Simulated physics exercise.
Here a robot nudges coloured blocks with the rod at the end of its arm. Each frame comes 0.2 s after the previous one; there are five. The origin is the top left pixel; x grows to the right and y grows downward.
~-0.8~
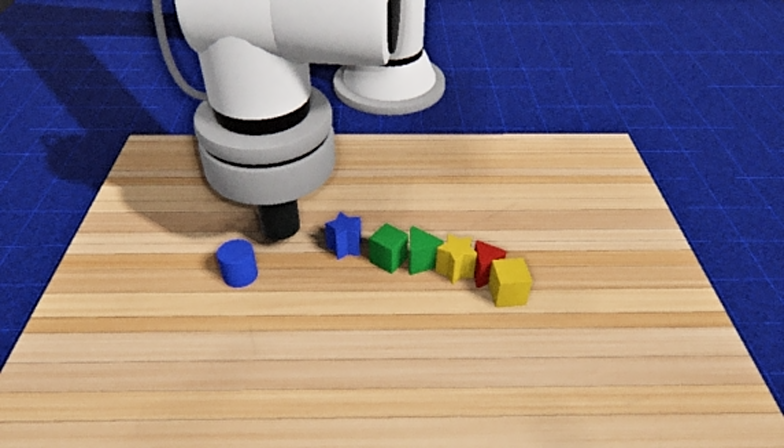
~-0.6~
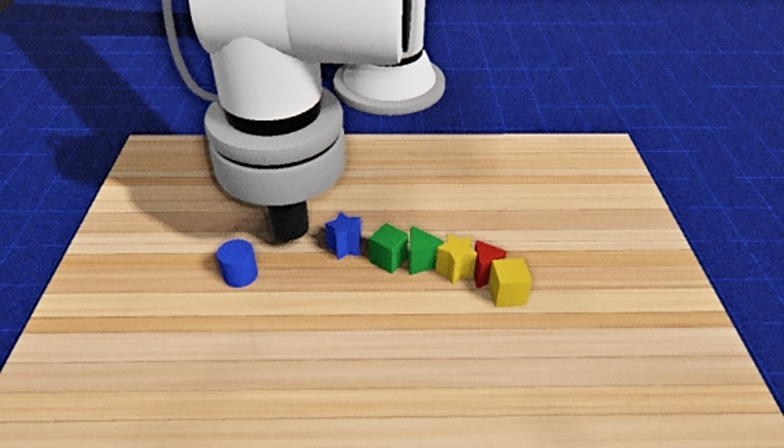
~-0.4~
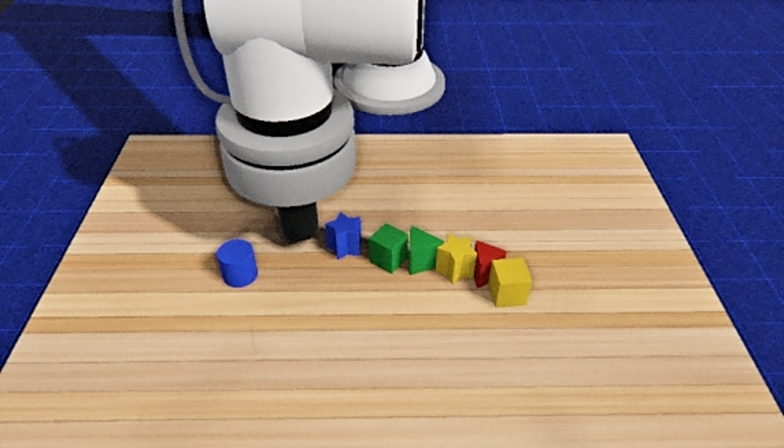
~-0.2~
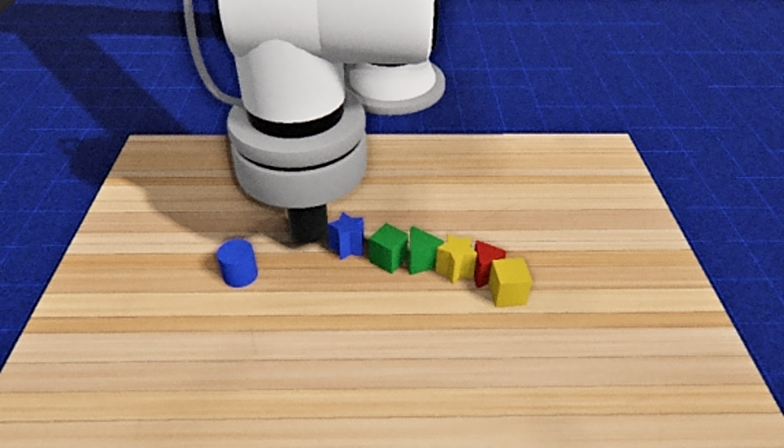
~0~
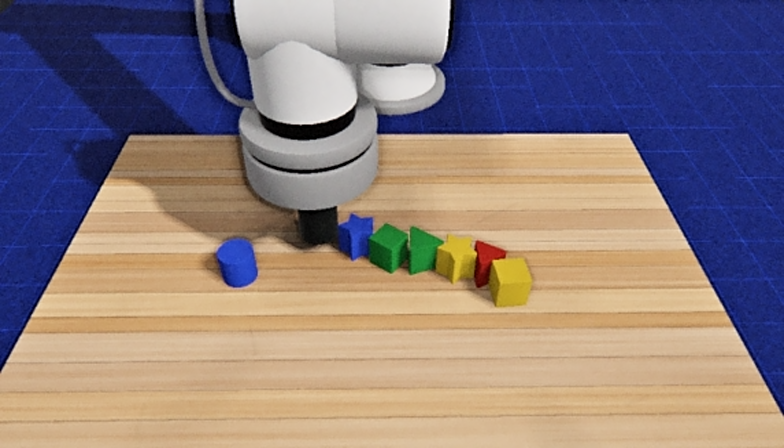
A robot arm's black rod slid right across the wooden board toward a row of coloured blocks, then nudged the blue star a little to the right, closer to the green cube.
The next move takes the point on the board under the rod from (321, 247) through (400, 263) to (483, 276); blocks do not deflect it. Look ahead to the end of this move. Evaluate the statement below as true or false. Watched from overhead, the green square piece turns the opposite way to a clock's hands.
That statement is accurate.
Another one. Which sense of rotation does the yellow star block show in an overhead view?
It is turned clockwise.
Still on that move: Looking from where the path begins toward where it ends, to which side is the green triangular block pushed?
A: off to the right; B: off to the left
B.
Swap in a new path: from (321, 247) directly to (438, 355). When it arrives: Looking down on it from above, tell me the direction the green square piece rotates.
My prediction: CCW.
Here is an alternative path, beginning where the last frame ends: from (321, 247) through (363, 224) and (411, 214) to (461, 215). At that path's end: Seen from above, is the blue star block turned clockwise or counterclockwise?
Its rotation is clockwise.
On the path given first. One third of the way, rod (373, 243); blue star block (404, 242), turned 60° clockwise; green square piece (425, 260), turned 70° anticlockwise; green triangular block (437, 238), turned 30° anticlockwise; yellow star block (467, 246).
Two thirds of the way, rod (429, 253); blue star block (464, 243), turned 40° clockwise; green square piece (441, 270), turned 50° anticlockwise; green triangular block (478, 223), turned 15° anticlockwise; yellow star block (495, 243), turned 35° clockwise.
At the end, rod (486, 261); blue star block (516, 242), turned 15° clockwise; green square piece (445, 272), turned 30° anticlockwise; green triangular block (498, 220), turned 95° anticlockwise; yellow star block (547, 240), turned 65° clockwise.
